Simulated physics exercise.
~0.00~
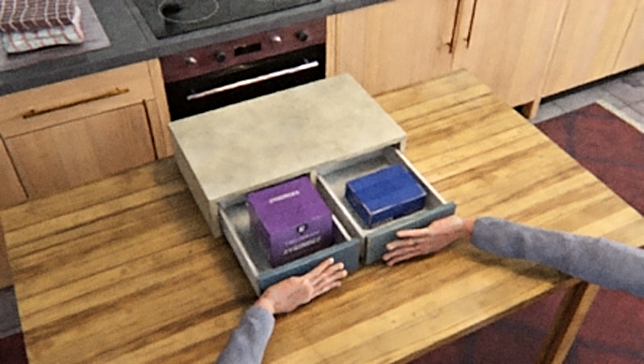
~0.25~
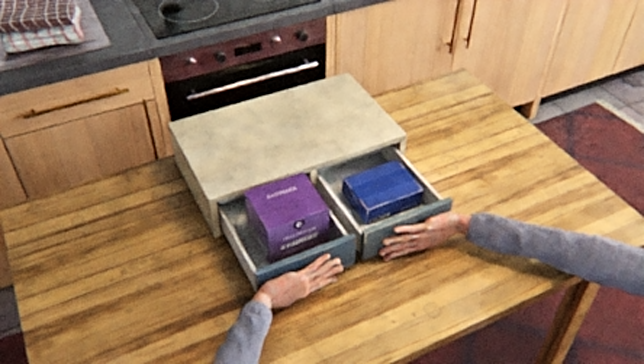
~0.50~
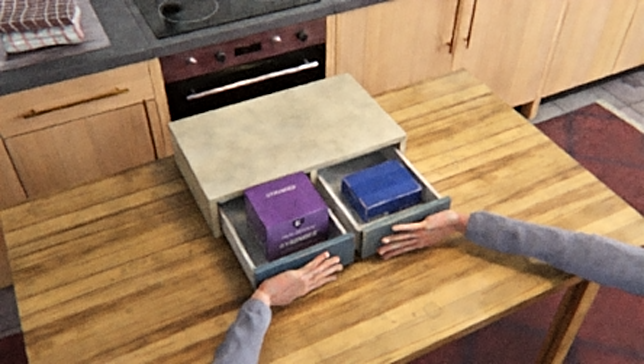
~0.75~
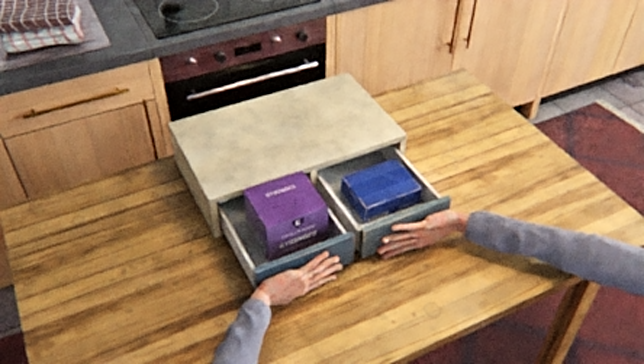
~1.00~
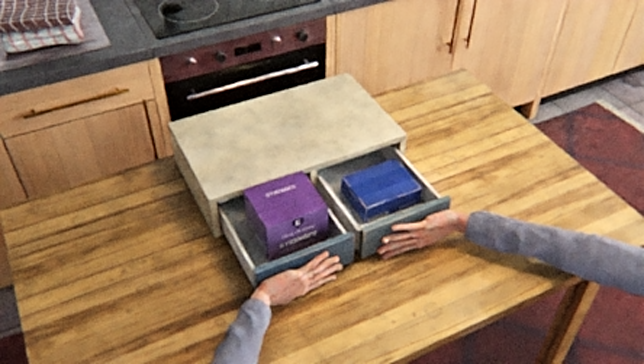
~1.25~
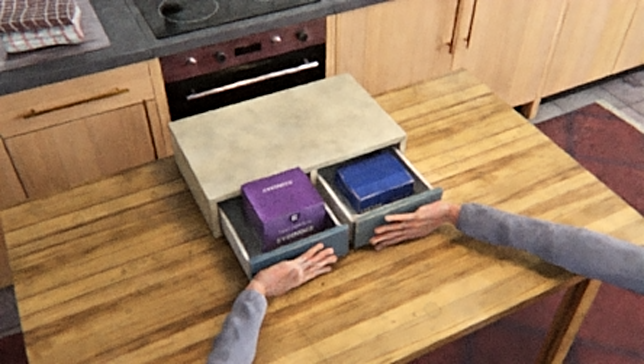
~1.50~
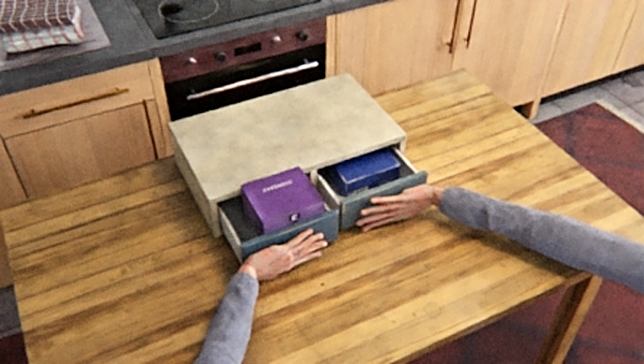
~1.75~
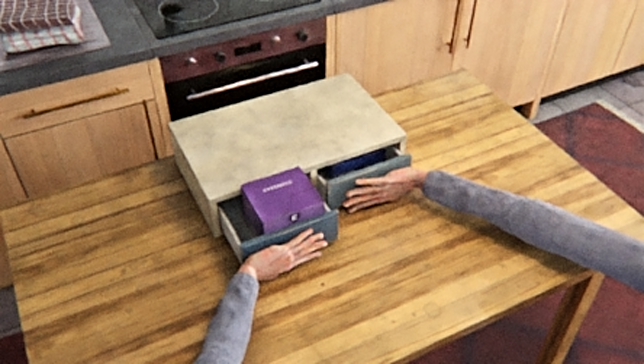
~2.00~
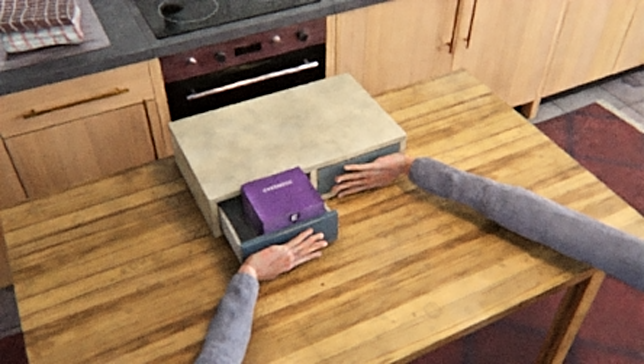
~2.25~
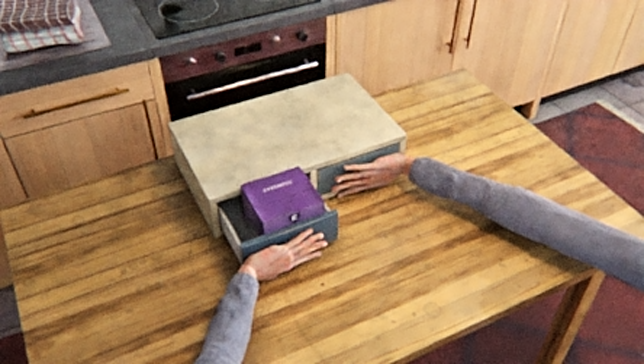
A kitchen with light wooden cabinets and a dark red oven is seen from above, looking down on a wooden table. On it sits a pale chest with two open blue-grey drawers, the left holding a purple box and the right a flatter blue box. Two hands in grey sleeves rest against the drawer fronts, barely moving at first, then push both inward. The left drawer slides in a little and stops, with the purple box still showing above its front. The right drawer keeps going, hiding the blue box, and ends shut flush, while the left stays ajar.
